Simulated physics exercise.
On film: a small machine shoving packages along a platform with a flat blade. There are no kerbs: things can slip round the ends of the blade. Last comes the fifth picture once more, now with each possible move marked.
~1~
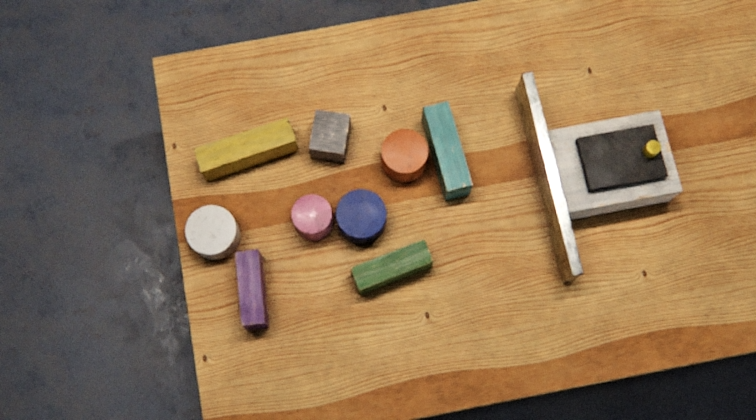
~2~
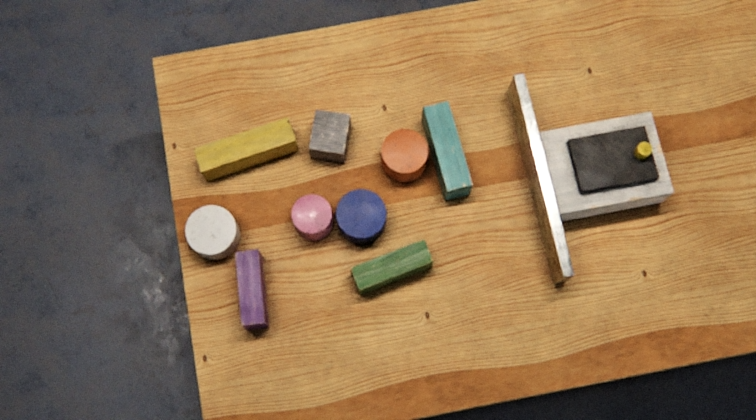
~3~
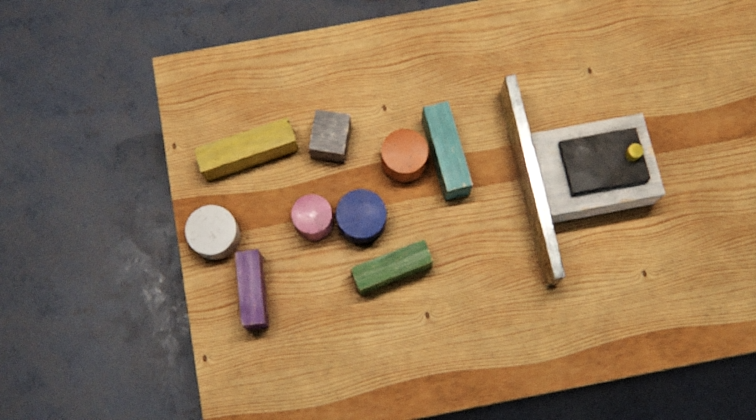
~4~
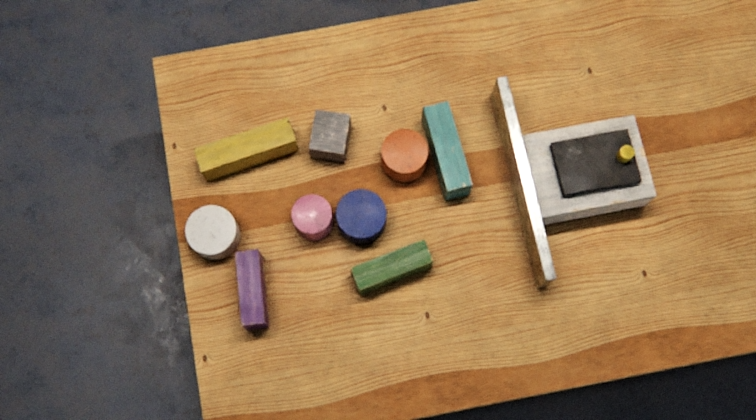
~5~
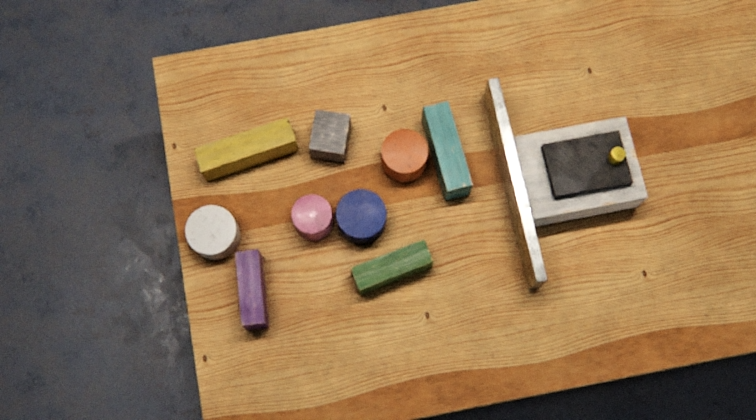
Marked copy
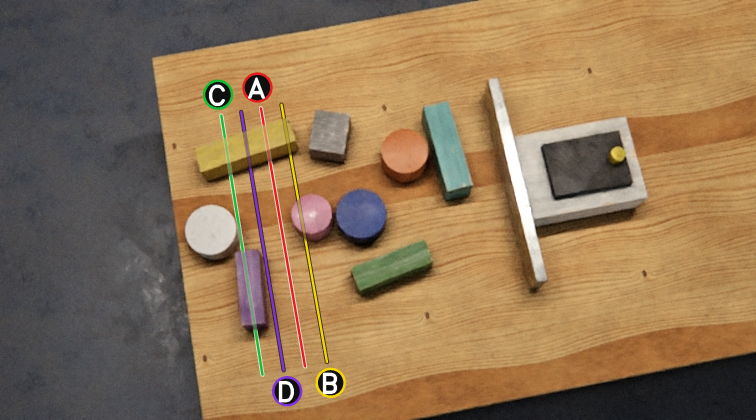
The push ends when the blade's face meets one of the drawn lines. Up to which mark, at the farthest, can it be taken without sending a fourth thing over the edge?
Up to line C.
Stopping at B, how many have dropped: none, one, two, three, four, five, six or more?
The count is none.
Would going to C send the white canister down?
Yes.
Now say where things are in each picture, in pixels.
In the first picture, grey crate (331, 137); purple bar (253, 290); green bar (392, 267).
In the second picture, robot (607, 160); yellow bar (247, 149).
In the third picture, robot (599, 162); blue canister (362, 217).
In the fourth picture, robot (589, 164); pink canister (313, 218).
In the fifth picture, robot (581, 165); grey crate (331, 137); purple bar (253, 290); green bar (392, 267).
On the marked copy, A at (282, 233); B at (303, 229); C at (241, 240); D at (262, 236).
Following C. Soon after the start, robot (483, 183); grey crate (325, 136); green bar (383, 268).
Later, robot (384, 202); yellow bar (183, 157); purple bar (235, 291).
In the end, robot (305, 217); purple bar over the edge; white canister over the edge; three fallen.
As for the rest, A is within the limit but short; B is within the limit but short; D is within the limit but short.
